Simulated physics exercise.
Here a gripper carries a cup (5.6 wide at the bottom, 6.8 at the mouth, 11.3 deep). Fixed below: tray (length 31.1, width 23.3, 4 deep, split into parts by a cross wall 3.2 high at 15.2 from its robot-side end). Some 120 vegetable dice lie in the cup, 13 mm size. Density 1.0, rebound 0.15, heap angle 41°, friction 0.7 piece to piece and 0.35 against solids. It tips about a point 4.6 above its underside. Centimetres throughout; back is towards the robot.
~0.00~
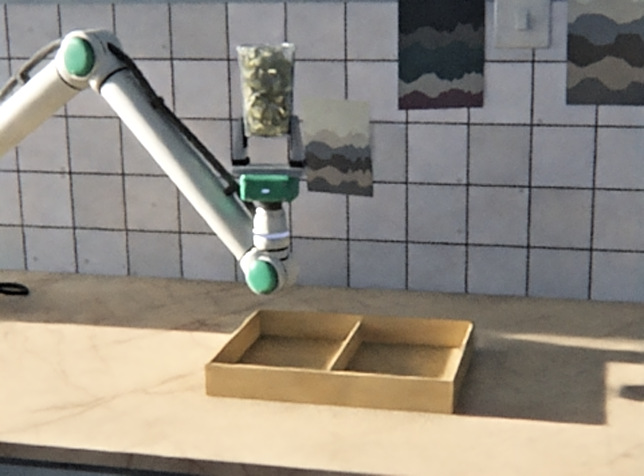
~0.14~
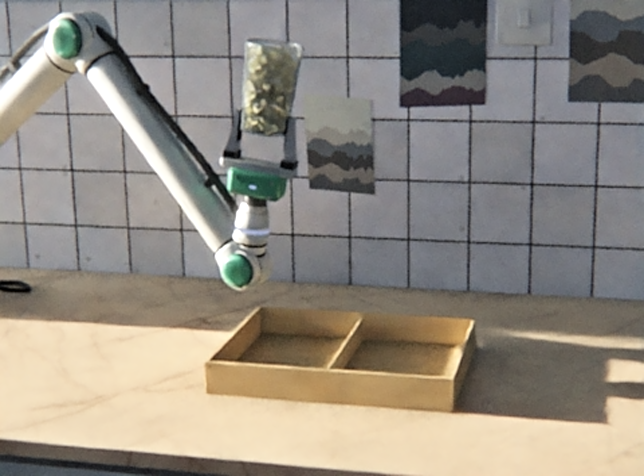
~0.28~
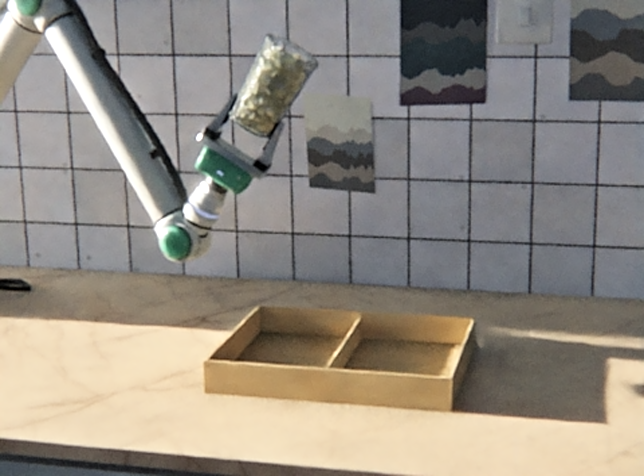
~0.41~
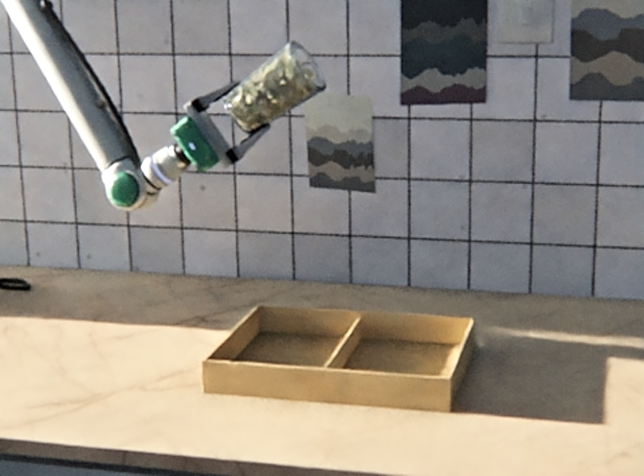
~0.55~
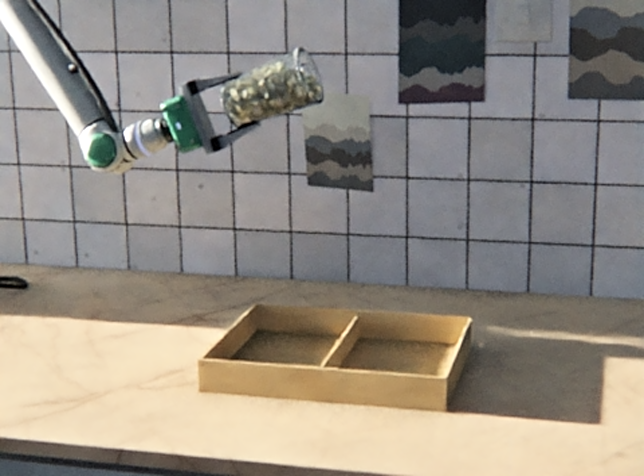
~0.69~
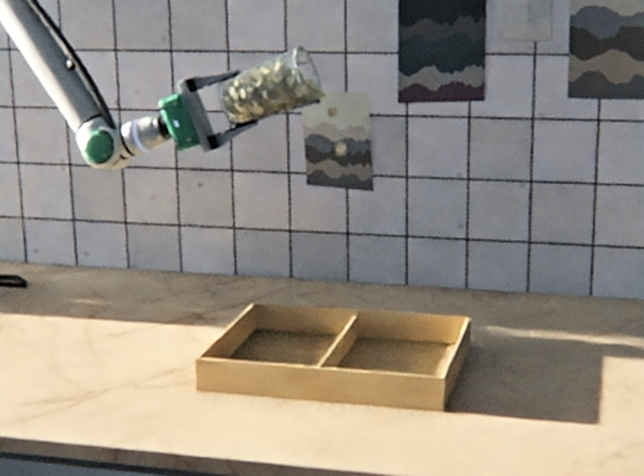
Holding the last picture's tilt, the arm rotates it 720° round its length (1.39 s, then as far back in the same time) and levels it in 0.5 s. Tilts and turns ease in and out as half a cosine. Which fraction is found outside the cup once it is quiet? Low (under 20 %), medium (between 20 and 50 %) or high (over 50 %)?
Outside the cup the share is low, under 20 %.
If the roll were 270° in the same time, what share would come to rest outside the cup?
It would be near 10 per cent.
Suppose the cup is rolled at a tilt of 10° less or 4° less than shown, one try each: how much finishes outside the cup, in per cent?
About 0 and 5 per cent.
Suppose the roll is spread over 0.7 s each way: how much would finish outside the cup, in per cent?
It would be near 5 per cent.
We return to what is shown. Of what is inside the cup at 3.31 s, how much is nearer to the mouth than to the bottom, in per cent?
Some 50 per cent.
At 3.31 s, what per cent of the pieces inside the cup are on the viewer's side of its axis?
About 55 per cent.
After 2.00 s, tipped 70°, highest piece 41 above the table; 119 in the cup, 5 in the far-side part, 1 in flight or on a rim.
After 3.31 s, tipped 70°, highest piece 41 above the table; 115 in the cup, 10 in the far-side part.
After 4.17 s, upright, highest piece 44 above the table; 115 in the cup, 10 in the far-side part.
After 4.87 s, upright, highest piece 44 above the table; 115 in the cup, 10 in the far-side part.
In the end, 115 in the cup, 10 in the far-side part. That is 8 % outside the cup.
